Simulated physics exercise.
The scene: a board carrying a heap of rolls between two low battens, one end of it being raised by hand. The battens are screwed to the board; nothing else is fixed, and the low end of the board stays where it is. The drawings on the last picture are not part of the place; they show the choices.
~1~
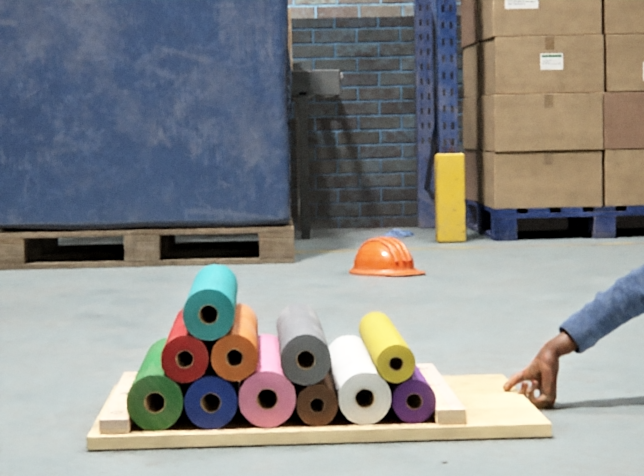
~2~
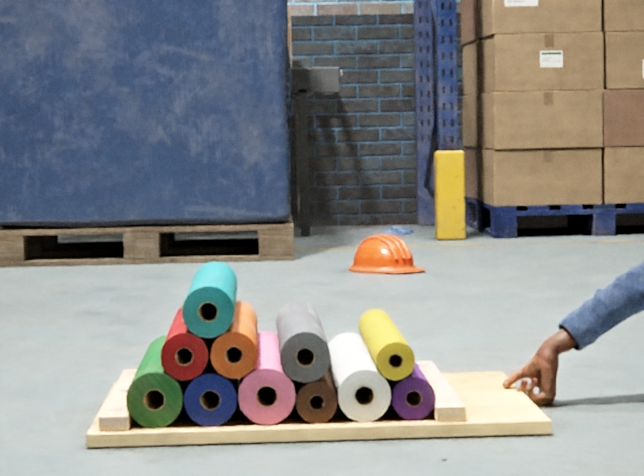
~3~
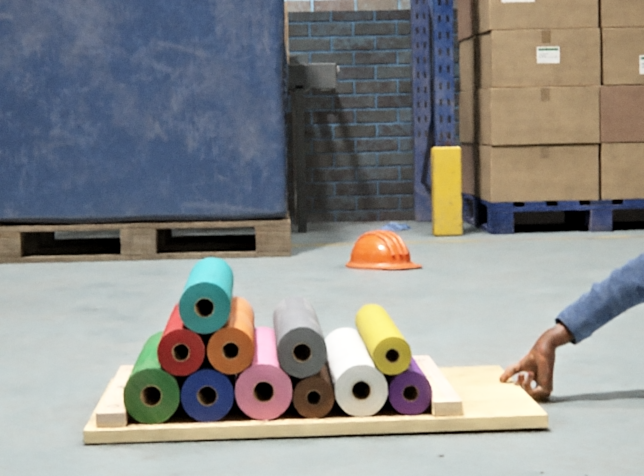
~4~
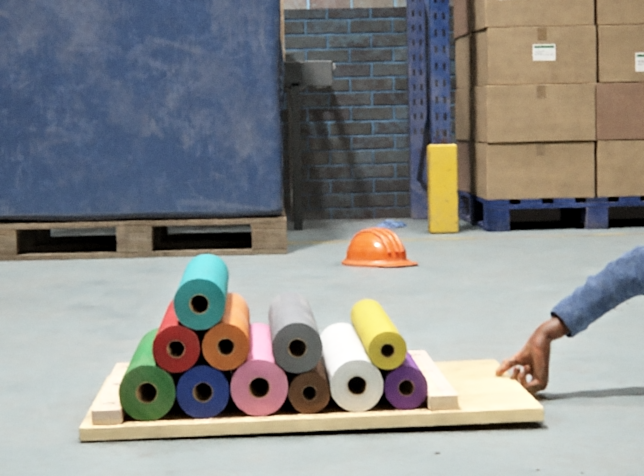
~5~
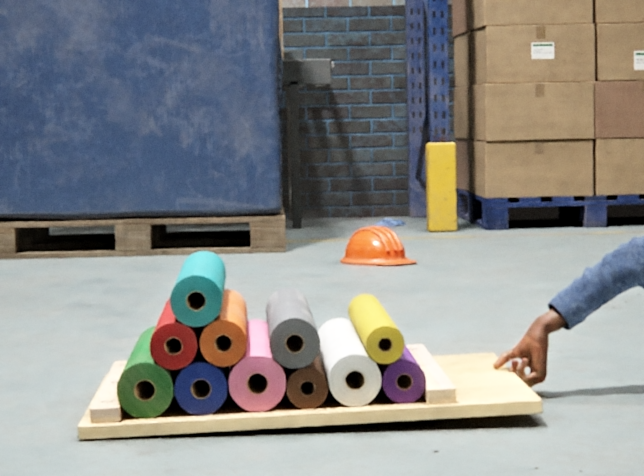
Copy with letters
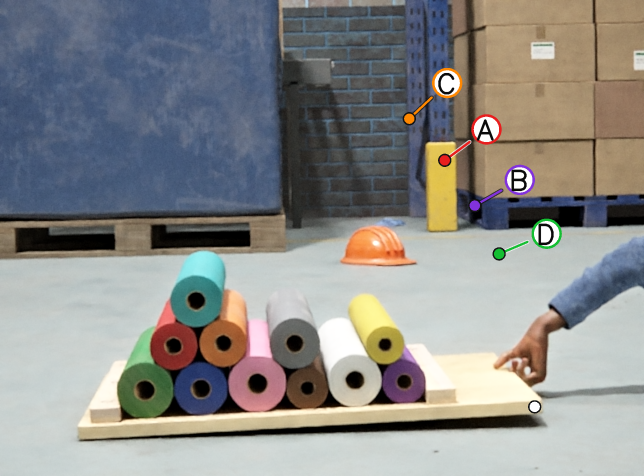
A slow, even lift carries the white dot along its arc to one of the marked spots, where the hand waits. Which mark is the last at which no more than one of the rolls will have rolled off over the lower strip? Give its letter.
Lift it to B and no more.
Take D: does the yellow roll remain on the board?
The yellow roll: Yes.
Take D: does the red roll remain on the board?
Yes.
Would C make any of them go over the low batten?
Yes.
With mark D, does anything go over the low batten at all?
No.
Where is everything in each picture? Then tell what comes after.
Pink roll (267, 399); brown roll (317, 405); white roll (365, 398), in the first frame.
White roll (365, 396); purple roll (414, 398), in the second frame.
Board (311, 394); white roll (361, 390); purple roll (410, 393); turquoise roll (205, 307), in the third frame.
Board (307, 390); green roll (147, 392); blue roll (203, 392), in the fourth frame.
Board (306, 385); green roll (145, 390); blue roll (201, 388), in the fifth frame.
On the marked copy, A at (445, 161); B at (475, 206); C at (409, 118); D at (499, 254); the white dot at (534, 407).
With B. Early on, board at 19°.
Further on, board at 28°.
At the end, board at 28°, one over the low batten (turquoise).
As for the rest, A three over the low batten (red, orange, turquoise); C eight over the low batten; D none over the low batten.
